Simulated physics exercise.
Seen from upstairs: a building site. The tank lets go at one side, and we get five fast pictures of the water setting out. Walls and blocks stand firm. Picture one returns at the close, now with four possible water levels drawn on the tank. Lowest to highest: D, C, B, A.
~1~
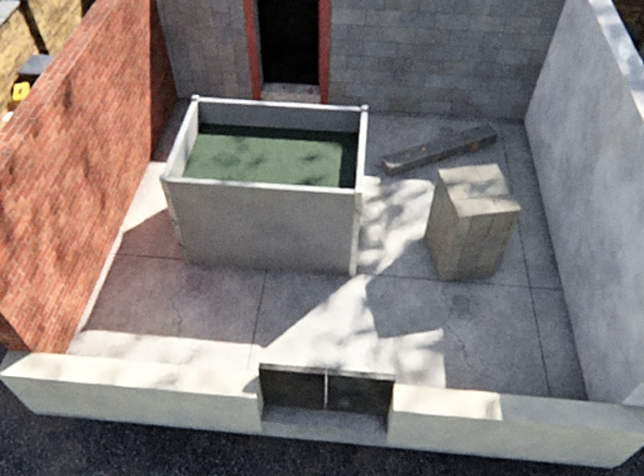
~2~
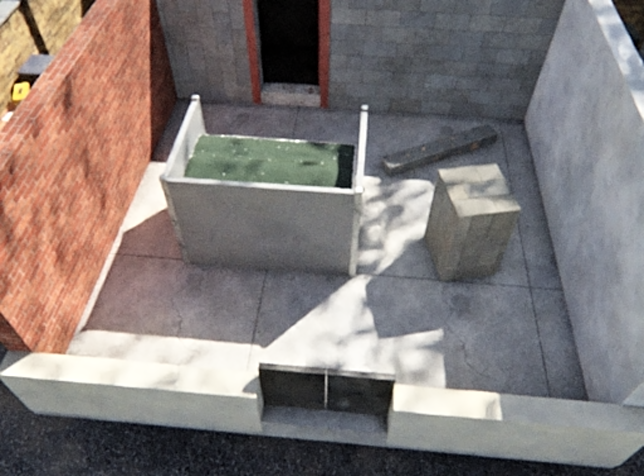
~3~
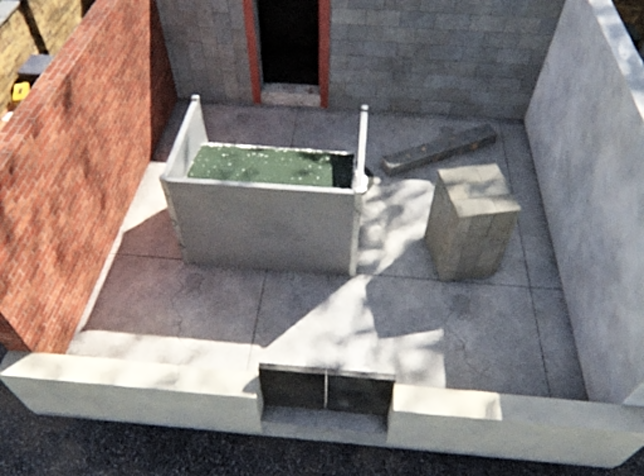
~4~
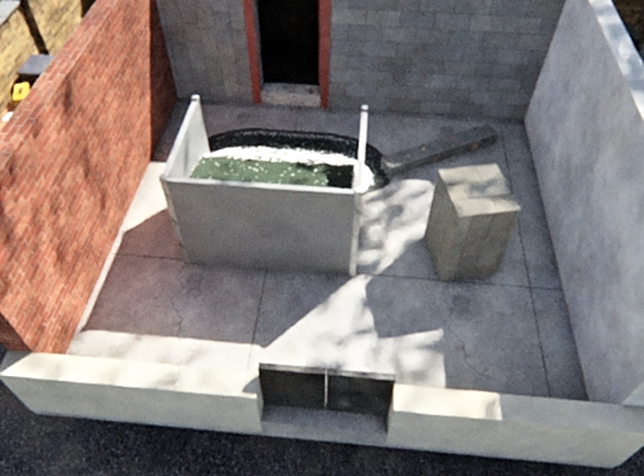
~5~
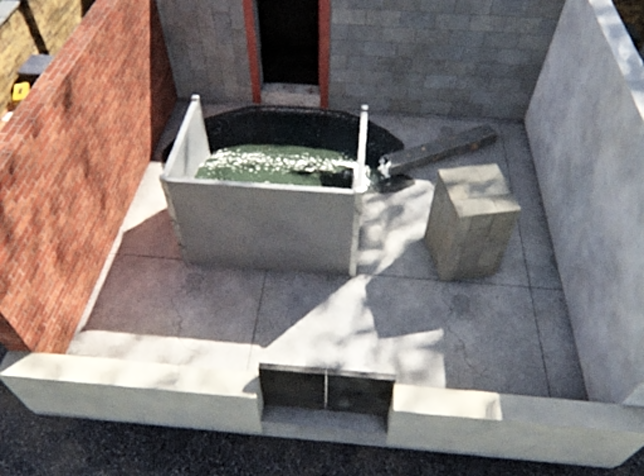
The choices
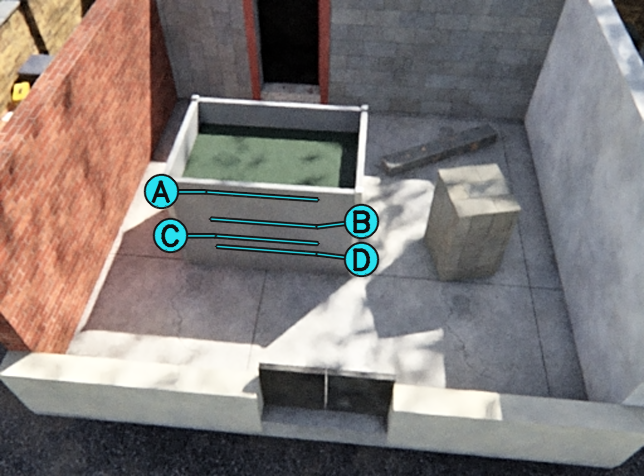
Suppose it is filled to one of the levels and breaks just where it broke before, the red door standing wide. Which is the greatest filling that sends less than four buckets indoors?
D will do.
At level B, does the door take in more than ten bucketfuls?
Yes, clearly.
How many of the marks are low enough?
One.
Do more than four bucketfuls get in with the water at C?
Yes, it does.
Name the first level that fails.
Level C.
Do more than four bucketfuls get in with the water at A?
Yes, that goes wrong.
On the marked copy, A at (260, 195); B at (264, 222); C at (265, 239); D at (267, 250); from the bottom up D, C, B, A.
With A, dozens of bucketfuls pour in.
With B, dozens of bucketfuls pour in.
With C, about 8 bucketfuls get in.
With D, a splash gets over, under a bucket.
